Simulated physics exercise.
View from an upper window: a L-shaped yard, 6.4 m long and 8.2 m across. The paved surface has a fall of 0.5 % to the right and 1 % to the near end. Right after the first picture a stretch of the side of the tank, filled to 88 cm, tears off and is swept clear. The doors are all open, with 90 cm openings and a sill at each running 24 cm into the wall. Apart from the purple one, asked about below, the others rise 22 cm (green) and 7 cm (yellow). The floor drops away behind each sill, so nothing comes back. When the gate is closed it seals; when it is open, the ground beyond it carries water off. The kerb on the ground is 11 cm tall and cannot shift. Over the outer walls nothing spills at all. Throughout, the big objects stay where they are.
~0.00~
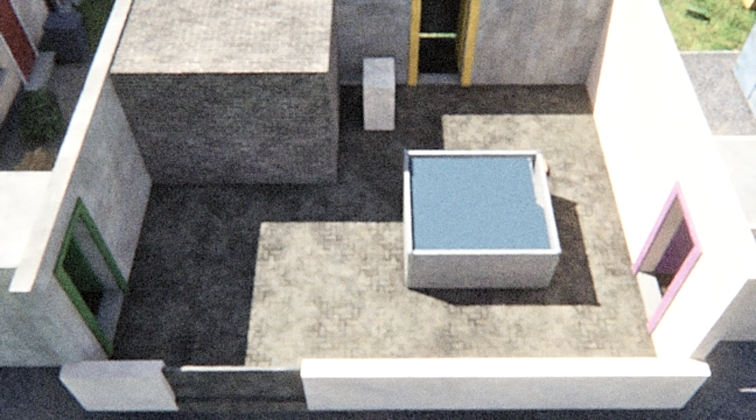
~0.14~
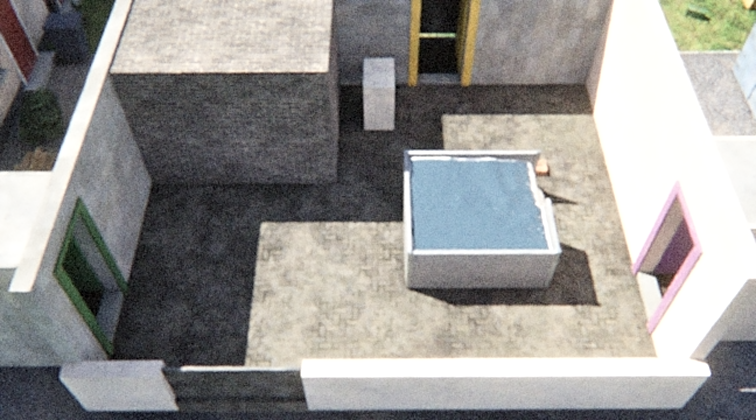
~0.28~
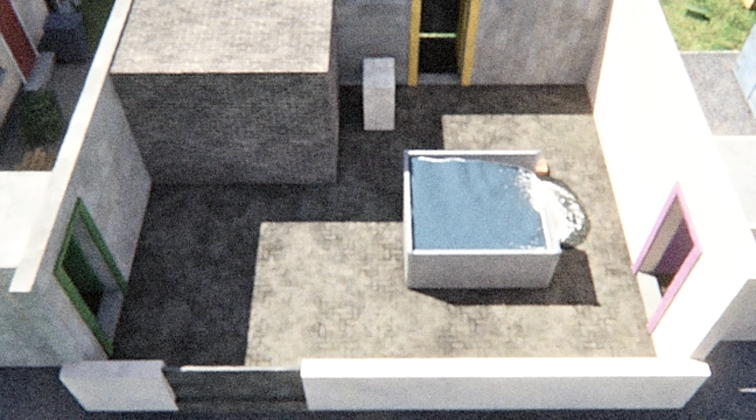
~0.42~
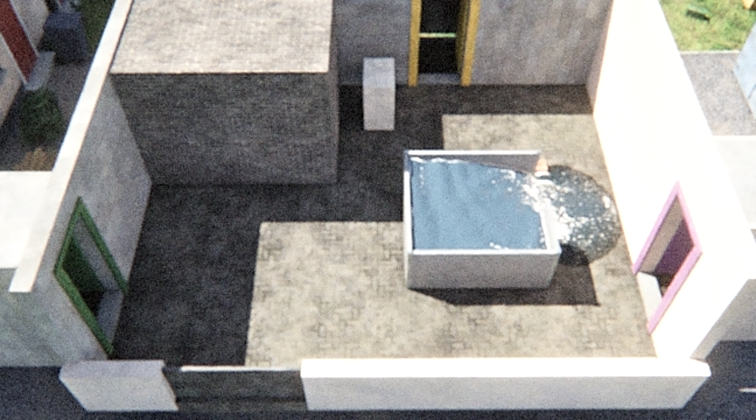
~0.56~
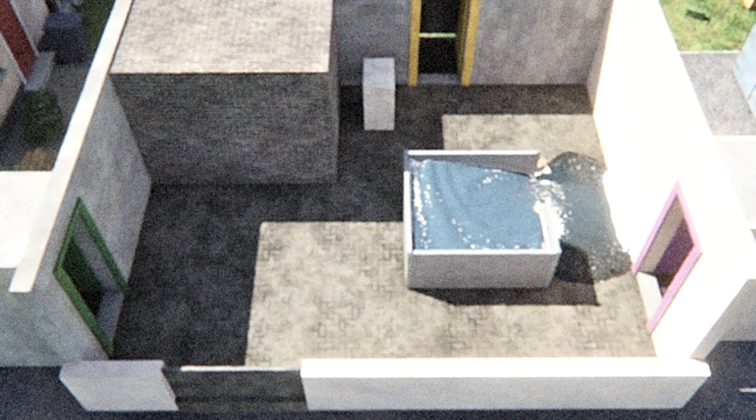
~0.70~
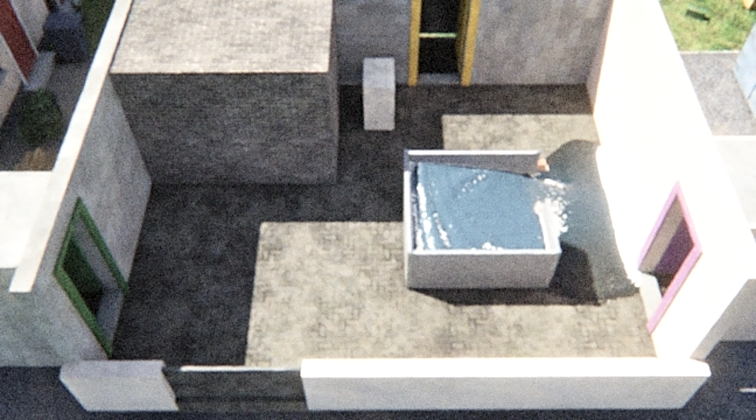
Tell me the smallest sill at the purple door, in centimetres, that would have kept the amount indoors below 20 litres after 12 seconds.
The smallest that would have done is close to 10.5 cm.
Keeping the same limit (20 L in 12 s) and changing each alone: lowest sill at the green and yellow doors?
Close to 12.0 cm (green) and close to 5.5 cm (yellow).
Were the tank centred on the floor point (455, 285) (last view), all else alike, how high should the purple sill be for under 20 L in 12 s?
About 36 centimetres.
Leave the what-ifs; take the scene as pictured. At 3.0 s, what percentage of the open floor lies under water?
Roughly 40 percent of the floor.
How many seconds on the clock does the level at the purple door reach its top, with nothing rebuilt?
The level tops out around 1.4 s.
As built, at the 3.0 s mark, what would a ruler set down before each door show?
Depths, in cm - green: 0, purple: 12, yellow: 8.
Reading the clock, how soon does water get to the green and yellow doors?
Arrival at green is 5.5 seconds, at yellow 2.2 seconds.
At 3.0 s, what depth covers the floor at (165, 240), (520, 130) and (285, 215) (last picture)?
Roughly 0, then 2, then 0 cm.
After 1.4 s water covers 15 % of the floor, deepest (58 cm) near (614, 209); 15 cm at the purple door, 1 litre in over its 12 cm sill.
After 3.0 s water covers 40 % of the floor, deepest (36 cm) near (584, 93); 12 cm at the purple door, 9 litres in over its 12 cm sill.
After 12.0 s water covers 100 % of the floor, deepest (15 cm) near (398, 280); 6 cm at the purple door, 12 litres in over its 12 cm sill.
At the purple door as built, the water arrived by 0.8 s and peaked near 15 cm at 1.4 s.
With a sill of 9.5 cm, 25 litres would have come in within the 12 s; with 11.5 cm, 14 litres. So under 20 litres takes about 10.5 cm.
